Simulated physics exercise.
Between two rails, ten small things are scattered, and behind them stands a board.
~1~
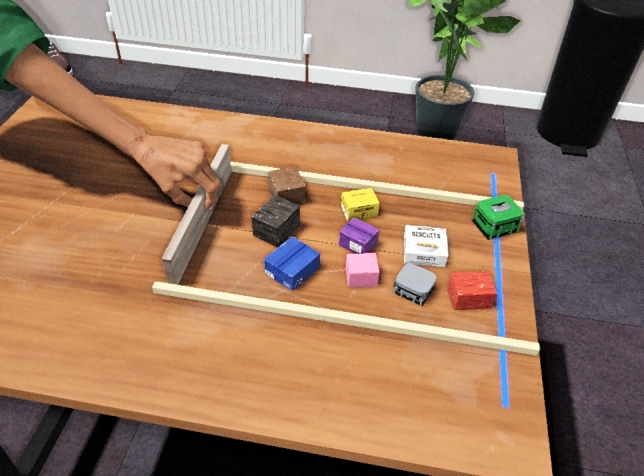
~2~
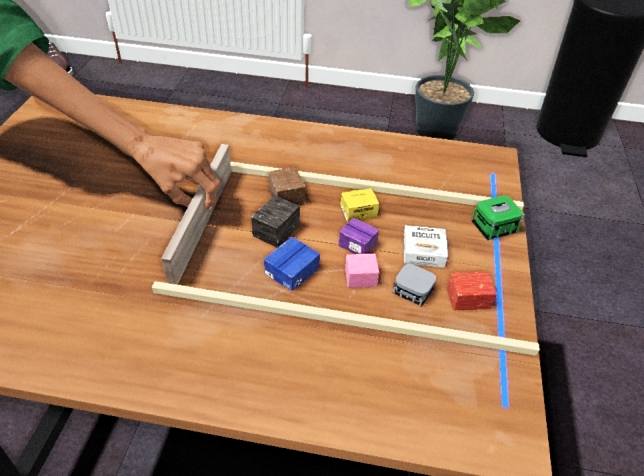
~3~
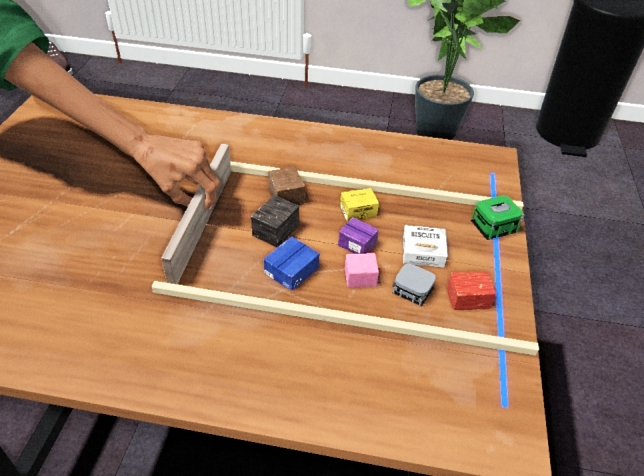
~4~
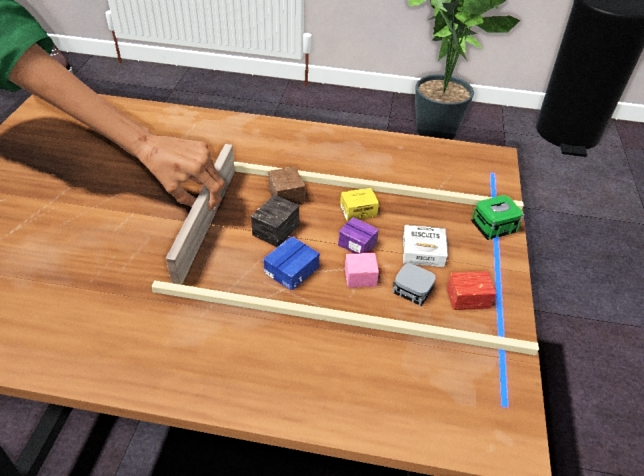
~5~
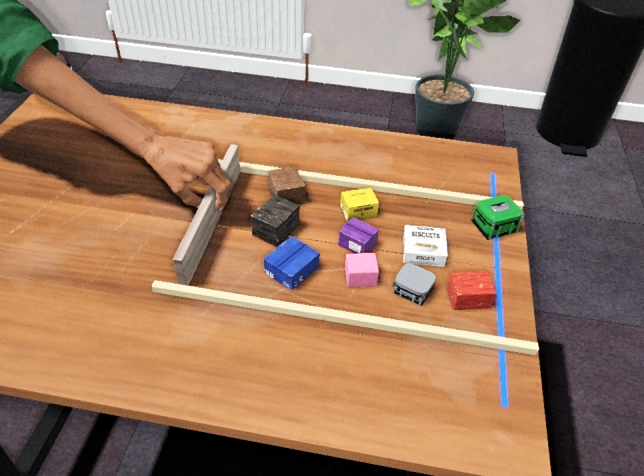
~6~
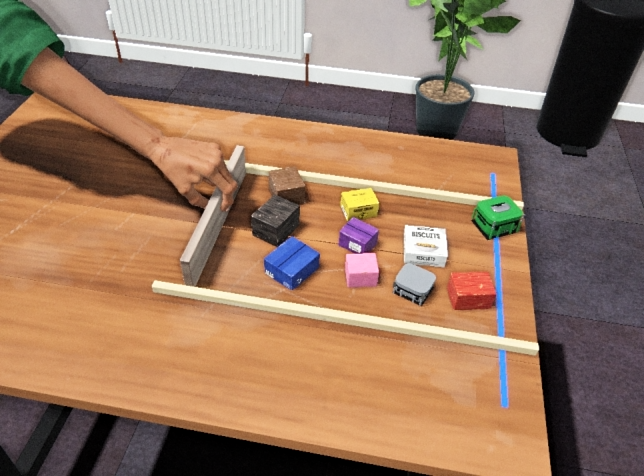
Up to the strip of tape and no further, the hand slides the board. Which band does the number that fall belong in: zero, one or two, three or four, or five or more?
It belongs in the five or more band.
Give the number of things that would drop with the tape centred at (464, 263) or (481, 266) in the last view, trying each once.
So it's 4 the first time and 6 the second time.
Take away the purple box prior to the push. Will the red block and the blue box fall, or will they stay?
So the red block goes off the edge and the blue box is still there.
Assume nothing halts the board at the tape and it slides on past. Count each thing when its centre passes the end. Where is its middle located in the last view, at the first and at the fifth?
Its middle is around (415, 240) and later (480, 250).
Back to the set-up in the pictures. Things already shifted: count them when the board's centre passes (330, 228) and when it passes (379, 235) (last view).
By then 6, and 9.
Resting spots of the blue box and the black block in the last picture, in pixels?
In order, first (521, 292), then (517, 253).
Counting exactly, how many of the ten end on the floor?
Result: A total of 7.
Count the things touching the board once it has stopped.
It touches 3.
Soon after, none off yet; green case at rest near (497, 217); red block at rest near (471, 291); white box at rest near (425, 246).
After that, none off yet; green case at rest near (497, 217); red block displaced about its own width near (527, 303); white box displaced about its own width near (492, 257).
In the end, the number that fall off is five or more; gone, yellow box, purple box, pink block, grey case, white box, red block and green case.
